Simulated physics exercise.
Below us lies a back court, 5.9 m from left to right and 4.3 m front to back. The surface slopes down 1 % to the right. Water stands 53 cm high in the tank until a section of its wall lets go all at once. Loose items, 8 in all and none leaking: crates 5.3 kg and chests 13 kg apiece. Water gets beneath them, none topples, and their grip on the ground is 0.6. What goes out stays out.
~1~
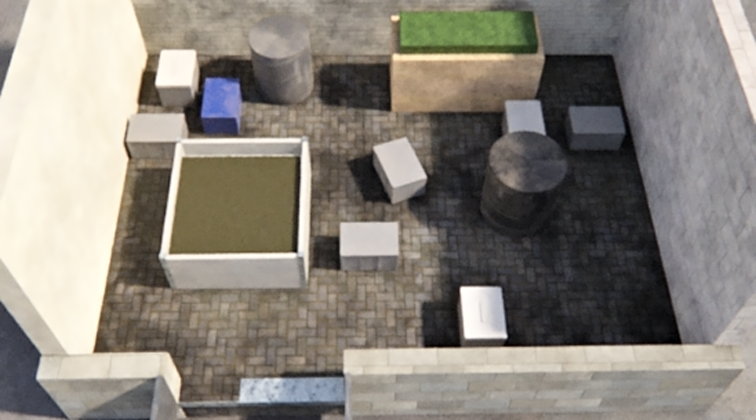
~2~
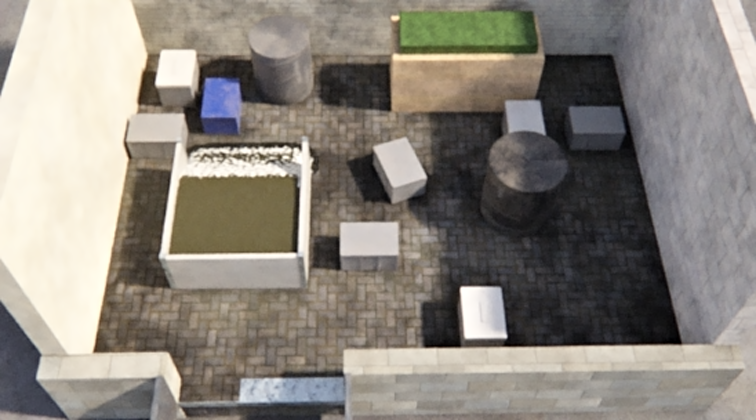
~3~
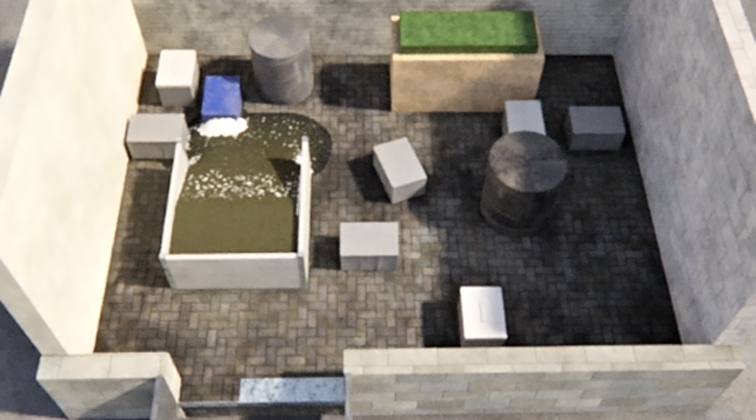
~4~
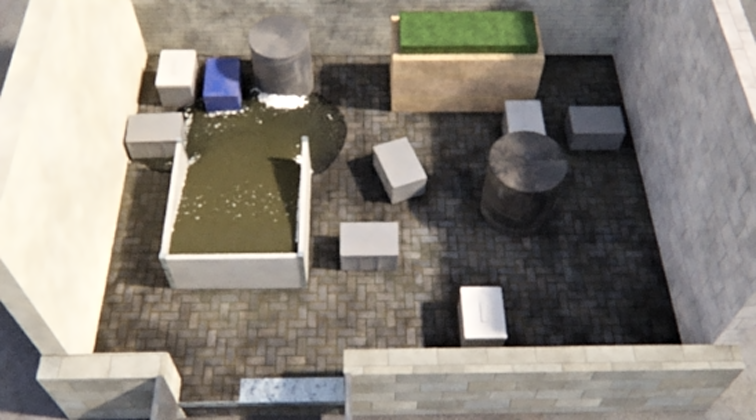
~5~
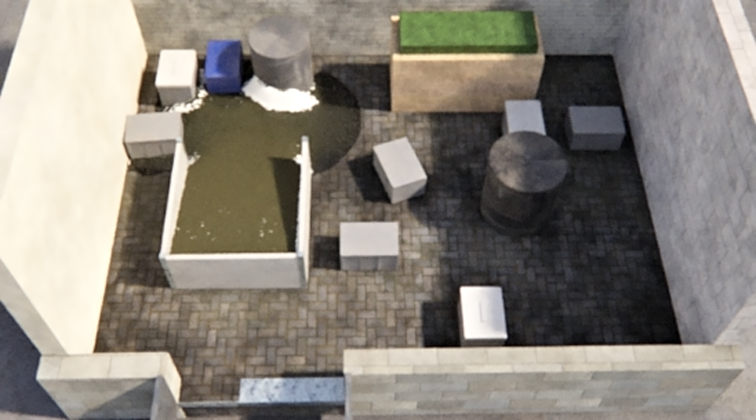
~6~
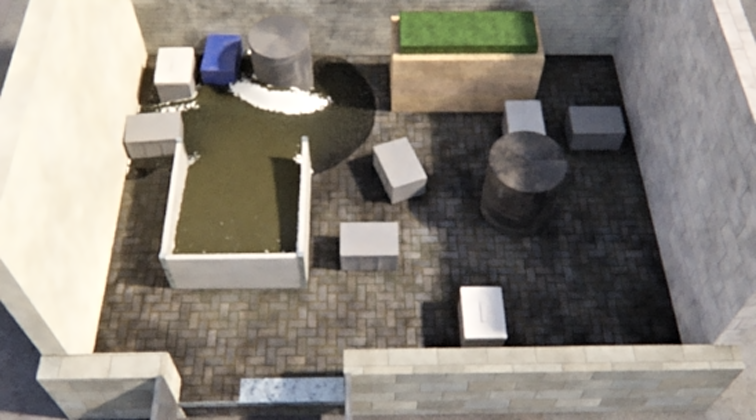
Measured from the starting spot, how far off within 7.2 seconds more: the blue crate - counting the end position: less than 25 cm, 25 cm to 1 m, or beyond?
Blue crate gets carried off.
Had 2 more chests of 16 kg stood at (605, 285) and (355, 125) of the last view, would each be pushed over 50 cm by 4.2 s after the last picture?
In turn: Less, more.
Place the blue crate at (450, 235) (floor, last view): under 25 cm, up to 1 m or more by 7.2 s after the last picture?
It gets carried off.
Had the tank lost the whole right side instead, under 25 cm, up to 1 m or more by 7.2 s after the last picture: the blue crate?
Then the blue crate holds its place.
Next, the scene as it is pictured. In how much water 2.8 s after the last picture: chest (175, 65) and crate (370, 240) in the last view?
Roughly 10 and 0 cm.
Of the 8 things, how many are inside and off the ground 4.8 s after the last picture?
I count 3.
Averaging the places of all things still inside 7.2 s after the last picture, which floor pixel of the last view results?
At about (411, 201).
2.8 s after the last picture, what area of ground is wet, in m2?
Some 14 m2.
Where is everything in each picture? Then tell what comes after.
In the first frame, the blue crate at (220, 97), on the bottom; 1.8 m2 under water; 0 of 8 have shifted.
In the second frame, the blue crate at (220, 97) rests on the ground; 2.4 m2 under water; 0 of 8 have shifted.
In the third frame, the blue crate at (221, 95) rests on the ground, 4 cm from its start; water covers 3.1 m2; 0 of 8 have shifted.
In the fourth frame, the blue crate at (222, 77), on the bottom, 30 cm from its start; water covers 3.9 m2; 1 of 8 have shifted.
In the fifth frame, the blue crate at (223, 58) rests on the ground, 60 cm from its start; water covers 4.7 m2; 1 of 8 have shifted.
In the sixth frame, the blue crate at (221, 52), on the bottom, 69 cm from its start; water covers 5.5 m2; 1 of 8 have shifted.
Then, 0.9 s after the last picture the blue crate is near (226, 44), 0.7 m from its start, afloat; 0 of 8 are out; 2 afloat.
Then, 2.8 s after the last picture the blue crate is near (231, 64), 0.4 m from its start, afloat; 0 of 8 are out; 3 afloat.
Then, 4.8 s after the last picture the blue crate is near (284, 112), 0.8 m from its start, afloat; 0 of 8 are out; 3 afloat.
Then, 7.2 s after the last picture the blue crate is near (443, 154), 2.7 m from its start, afloat; 0 of 8 are out; 3 afloat.
